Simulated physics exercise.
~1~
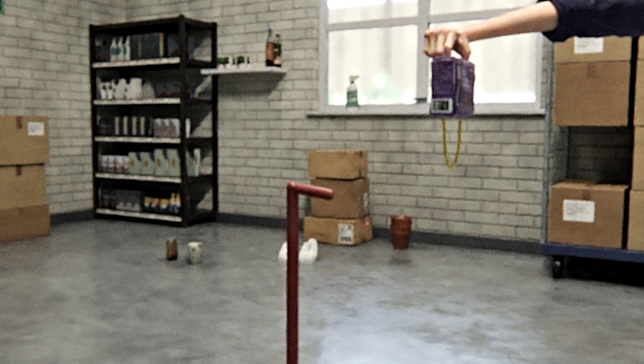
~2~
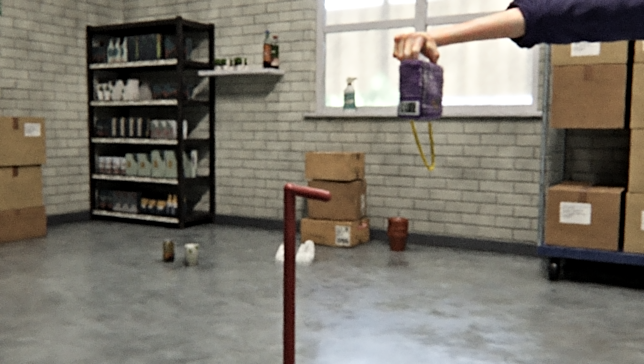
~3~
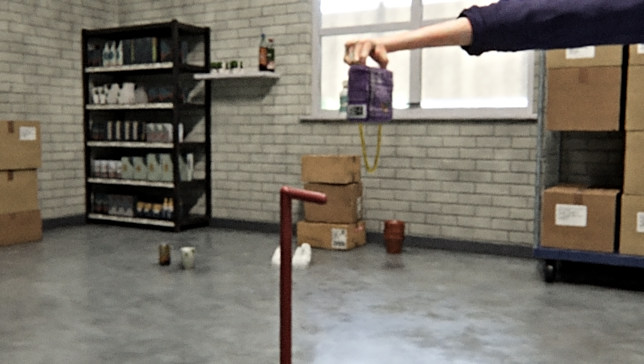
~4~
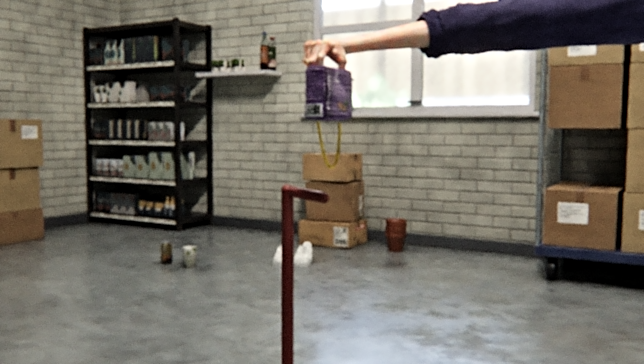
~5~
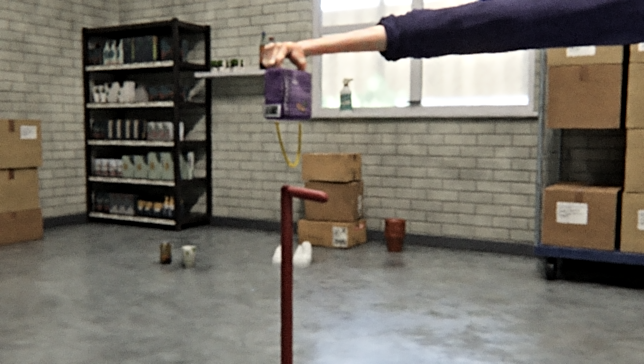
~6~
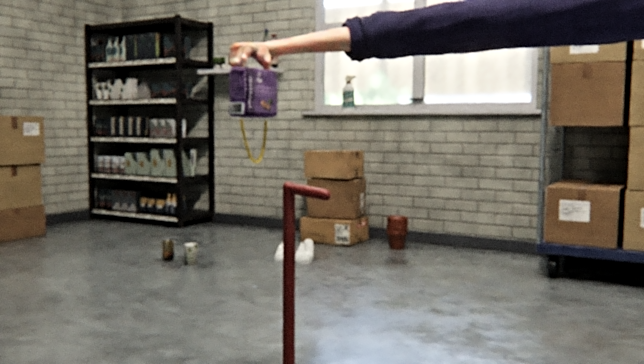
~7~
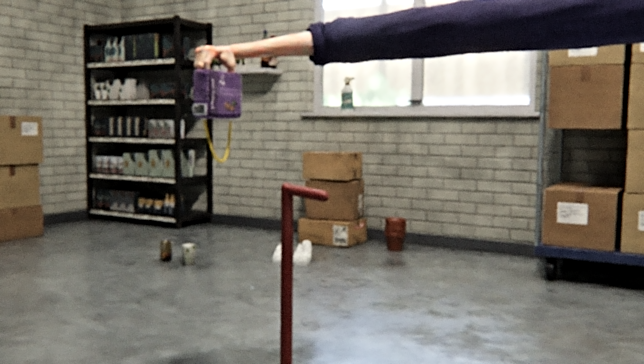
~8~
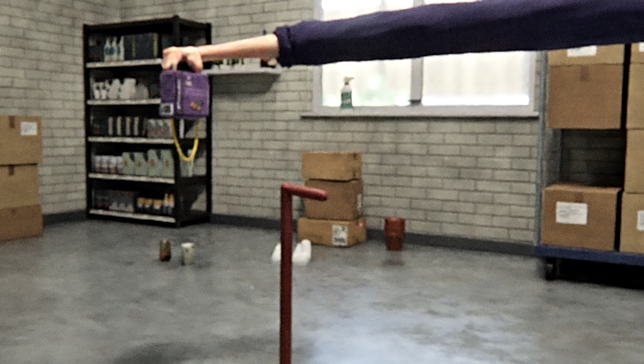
An arm in a dark blue sleeve reaches in from the upper right of a storage room with pale brick walls, seen from across a grey floor by a slightly swaying camera. Its hand holds a purple pouch with a yellow loop hanging below, near a bright window. A dark red post with a short sideways hook stands in front, with black shelves behind at left and cardboard boxes around the room. The hand carries the pouch steadily left, passing above the post. The loop never catches on the hook, and the pouch ends up freely past the post, before the shelves.
